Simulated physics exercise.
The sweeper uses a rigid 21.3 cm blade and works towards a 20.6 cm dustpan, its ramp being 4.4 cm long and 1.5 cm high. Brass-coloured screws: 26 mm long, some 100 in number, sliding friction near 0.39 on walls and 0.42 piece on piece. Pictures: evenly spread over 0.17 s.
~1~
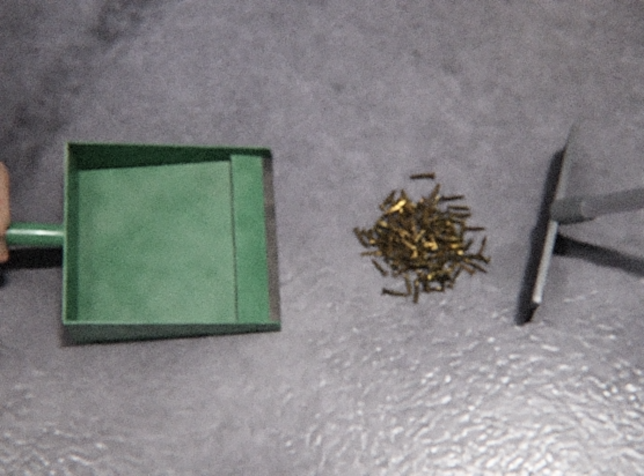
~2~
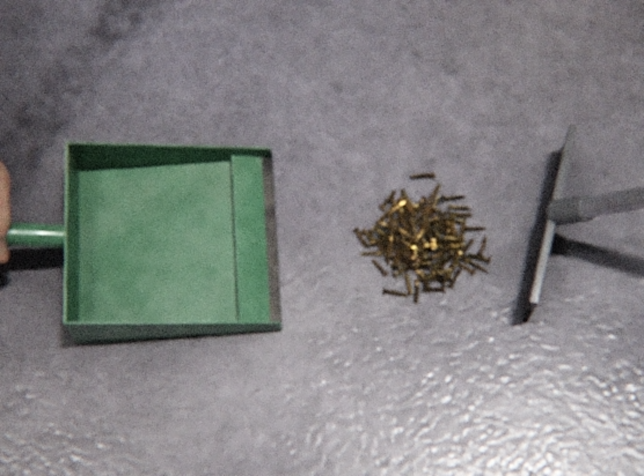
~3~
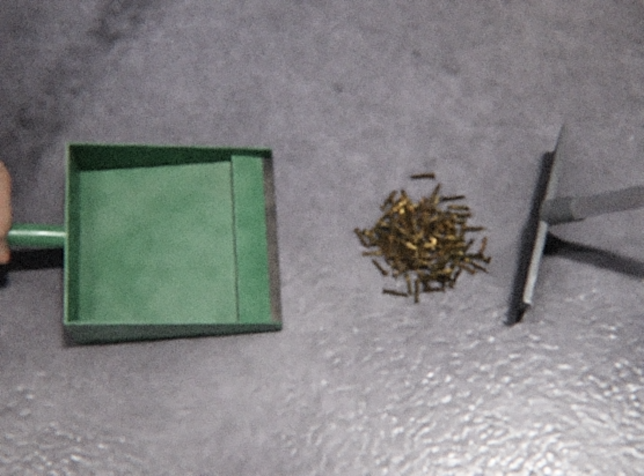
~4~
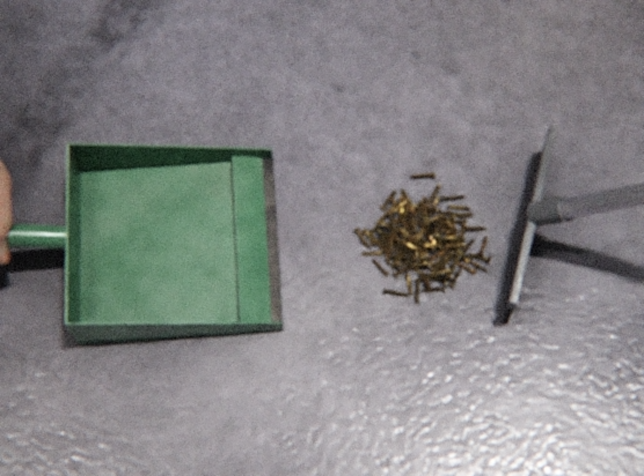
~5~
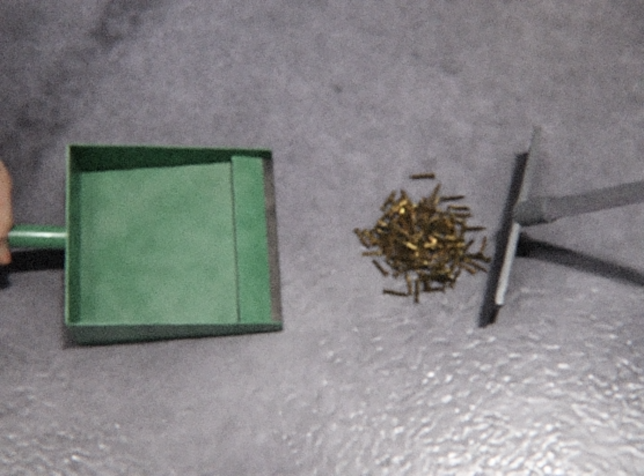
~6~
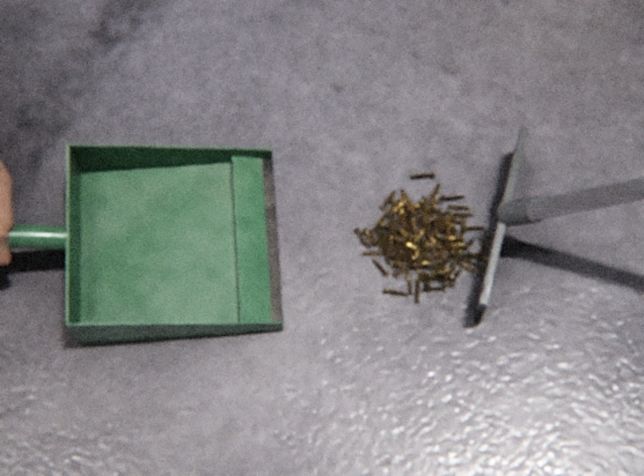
The clip opens on a green dustpan at left, its handle gripped by a hand, with a loose pile of brass-coloured screws to its right on a grey surface. A grey blade on a handle slides slowly leftward from the right, closing the gap to the pile's edge, while pan and screws stay still.
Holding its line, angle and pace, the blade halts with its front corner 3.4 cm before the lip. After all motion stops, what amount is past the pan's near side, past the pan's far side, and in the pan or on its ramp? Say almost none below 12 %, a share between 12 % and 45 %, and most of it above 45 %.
Near side: Small; far side: Small; pan: Small.
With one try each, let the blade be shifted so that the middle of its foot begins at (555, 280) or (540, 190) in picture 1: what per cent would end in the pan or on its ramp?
Estimates: 0 percent and 5 percent.
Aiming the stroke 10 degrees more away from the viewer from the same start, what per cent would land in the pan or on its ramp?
It comes to roughly 5 in a hundred.
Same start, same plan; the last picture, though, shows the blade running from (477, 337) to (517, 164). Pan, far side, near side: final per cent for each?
Pan 0, far 0, near 0.
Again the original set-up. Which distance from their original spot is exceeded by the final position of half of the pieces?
Roughly 12 centimetres.
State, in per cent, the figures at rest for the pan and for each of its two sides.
Near: 0; far: 5; pan: 0 (percent).
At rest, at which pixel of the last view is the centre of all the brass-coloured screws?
My guess is close to (311, 231).
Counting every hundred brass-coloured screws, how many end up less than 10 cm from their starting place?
Near 5 per cent.
Then, 0.20 s after the last picture, middle of the blade 15 cm from the lip; 0 % over the lip, far side 0 %, near side 0 %.
Then, 0.33 s after the last picture, middle of the blade 10 cm from the lip; 0 % over the lip, far side 0 %, near side 0 %.
Then, 0.59 s after the last picture, middle of the blade 7 cm from the lip; 5 % over the lip, far side 5 %, near side 0 %.
In the end, near side 0 %, far side 5 %, pan 0 %, in front of the lip or behind the blade 90 %.
